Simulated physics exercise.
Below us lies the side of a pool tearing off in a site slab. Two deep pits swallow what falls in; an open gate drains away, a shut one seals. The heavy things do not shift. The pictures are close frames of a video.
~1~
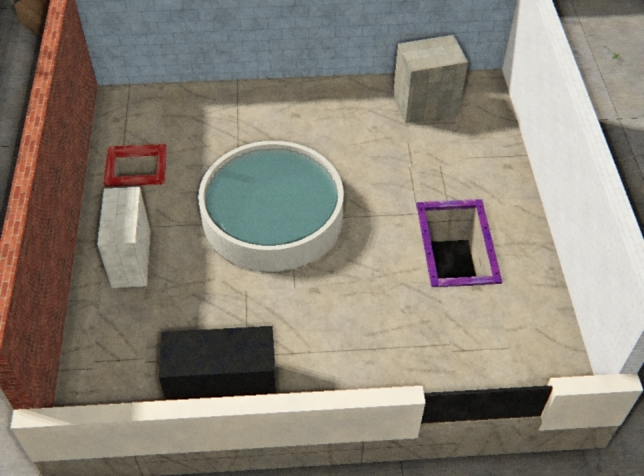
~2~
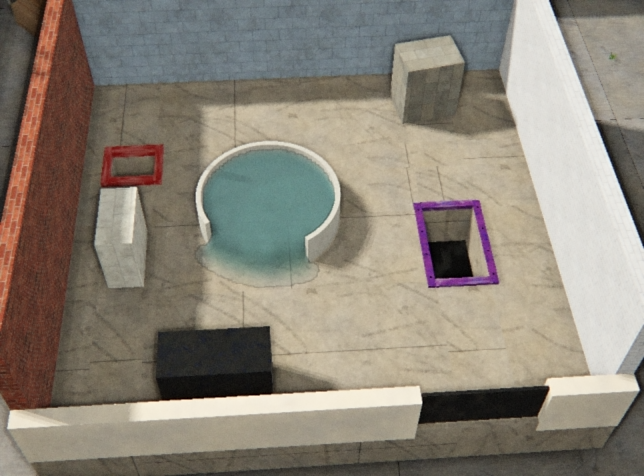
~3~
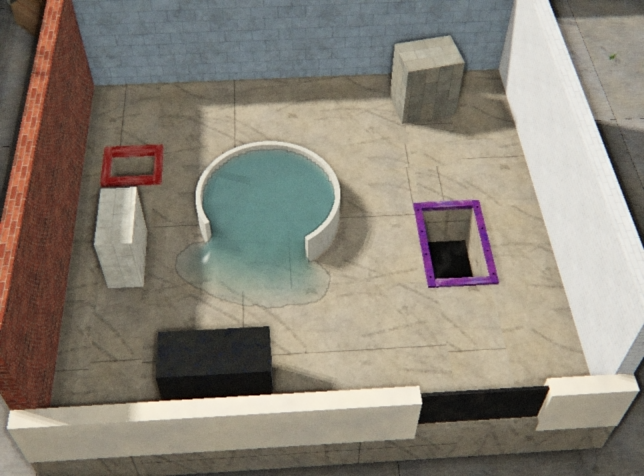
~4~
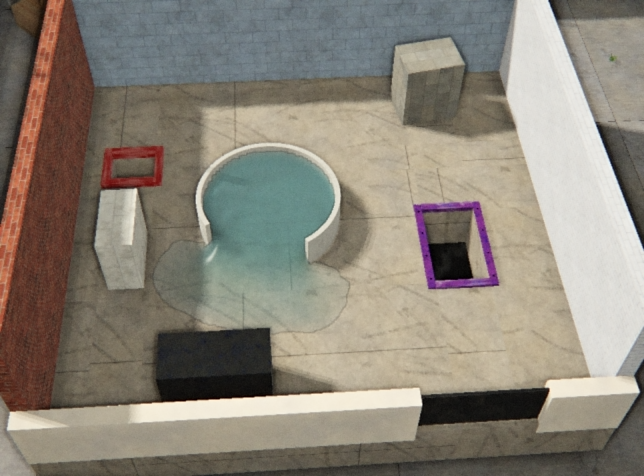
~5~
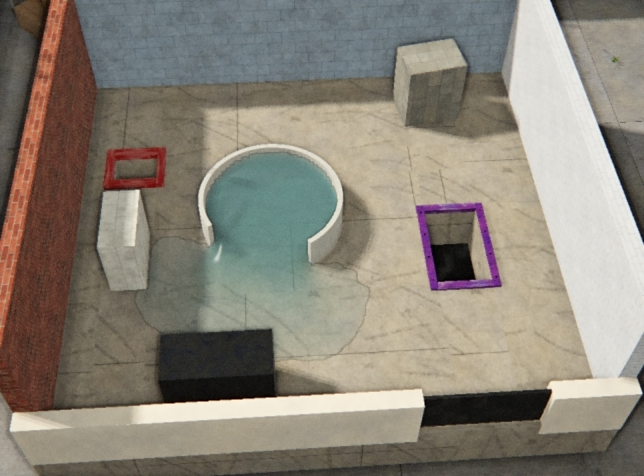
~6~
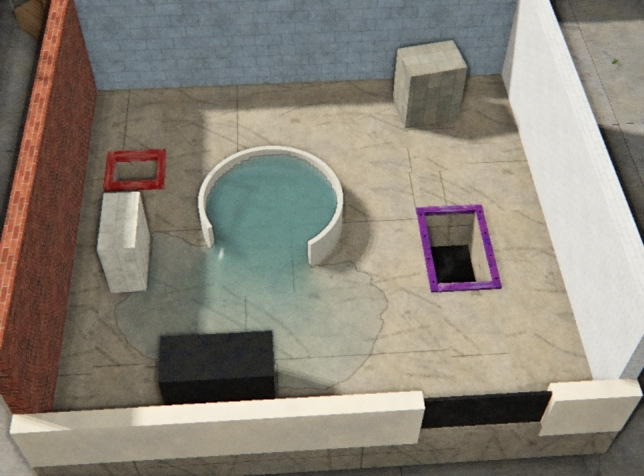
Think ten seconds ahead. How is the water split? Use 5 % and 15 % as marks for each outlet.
The gate takes less than 5 %; the purple pit takes less than 5 %; the red pit takes less than 5 %.
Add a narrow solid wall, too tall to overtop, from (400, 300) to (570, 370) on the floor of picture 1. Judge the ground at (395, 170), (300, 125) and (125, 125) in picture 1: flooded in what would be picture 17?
In that order: Free of water, dry, not flooded.
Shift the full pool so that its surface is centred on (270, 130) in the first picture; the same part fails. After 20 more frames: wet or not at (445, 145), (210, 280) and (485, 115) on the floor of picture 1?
In turn: Clear, covered, no water.
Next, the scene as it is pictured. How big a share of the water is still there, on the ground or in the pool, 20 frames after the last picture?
About 100 per cent.
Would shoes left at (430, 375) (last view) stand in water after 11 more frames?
At that place: Flooded.
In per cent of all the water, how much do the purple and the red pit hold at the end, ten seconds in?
About 0 and 0 per cent.
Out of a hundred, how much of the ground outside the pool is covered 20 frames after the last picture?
Close to 35 %.
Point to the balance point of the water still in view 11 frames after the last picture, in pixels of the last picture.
At about (244, 301).
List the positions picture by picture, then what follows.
Still water in the round pool at (271, 196), in the first frame.
Water pours out at (254, 262) and has run to (314, 268), in the second frame.
Water pours out at (254, 263) and has run to (182, 262), in the third frame.
The front is at (161, 281), out from the gap at (254, 265), in the fourth frame.
Water pours out at (256, 267) and has run to (331, 348), in the fifth frame.
The front is at (333, 377), out from the gap at (256, 268), in the sixth frame.
A moment on, water covers 20 % of the floor; the gate 0 %, the purple pit 0 %, the red pit 0 %.
Next, water covers 25 % of the floor; the gate 0 %, the purple pit 0 %, the red pit 0 %.
Then, water covers 35 % of the floor; the gate 0 %, the purple pit 0 %, the red pit 0 %.
Later, water covers 55 % of the floor; the gate 0 %, the purple pit 0 %, the red pit 0 %.
In the end, water covers 85 % of the floor; the gate 0 %, the purple pit 0 %, the red pit 0 %.
